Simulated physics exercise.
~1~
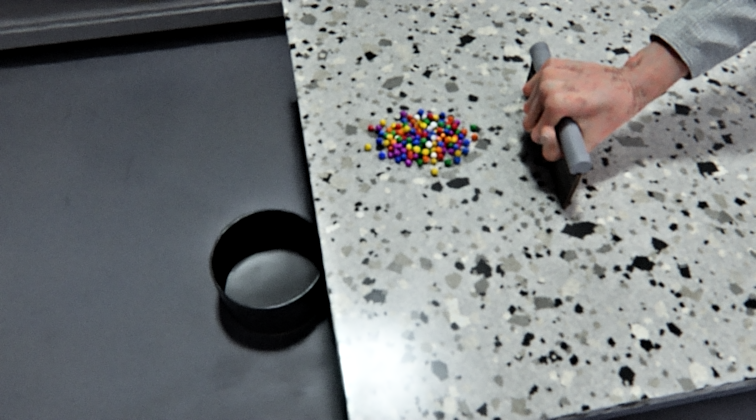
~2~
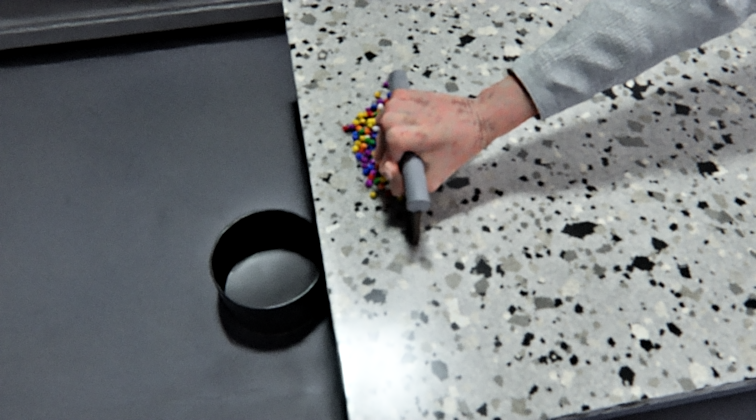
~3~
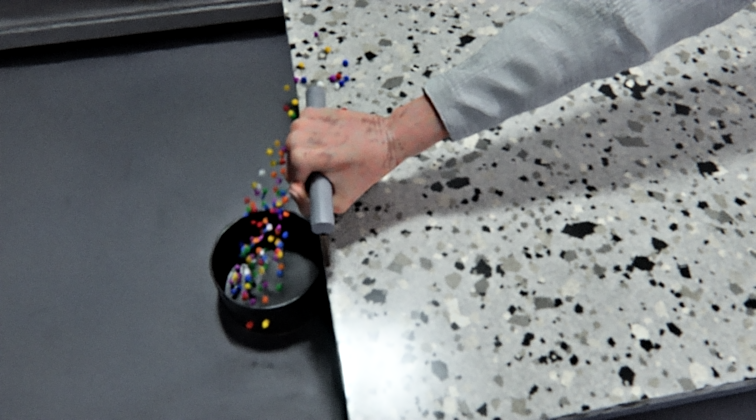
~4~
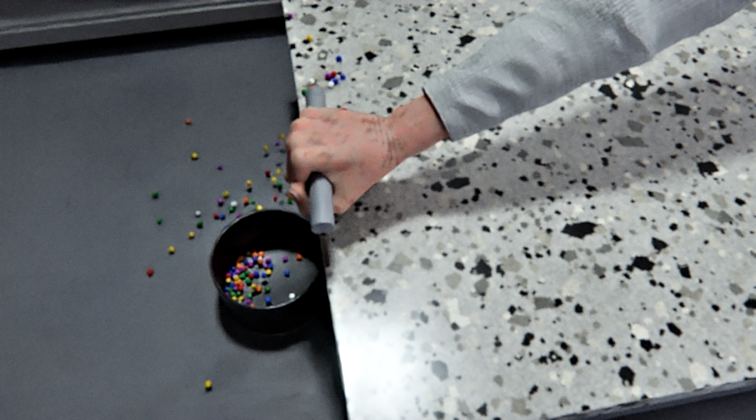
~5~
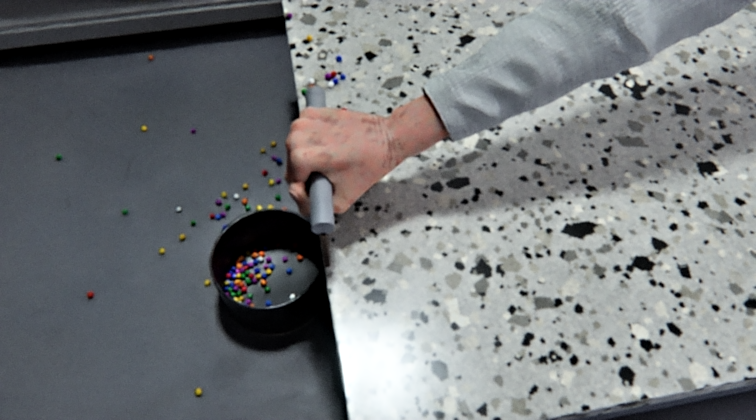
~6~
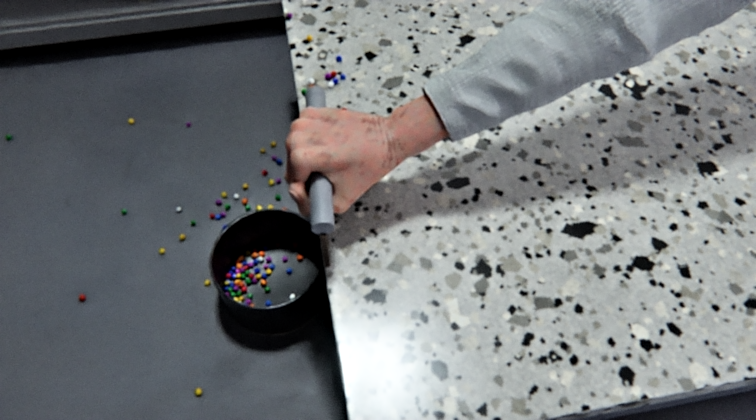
A hand pushing colourful beads left off a speckled counter with a scraper, many landing in a black pot, others scattering around.
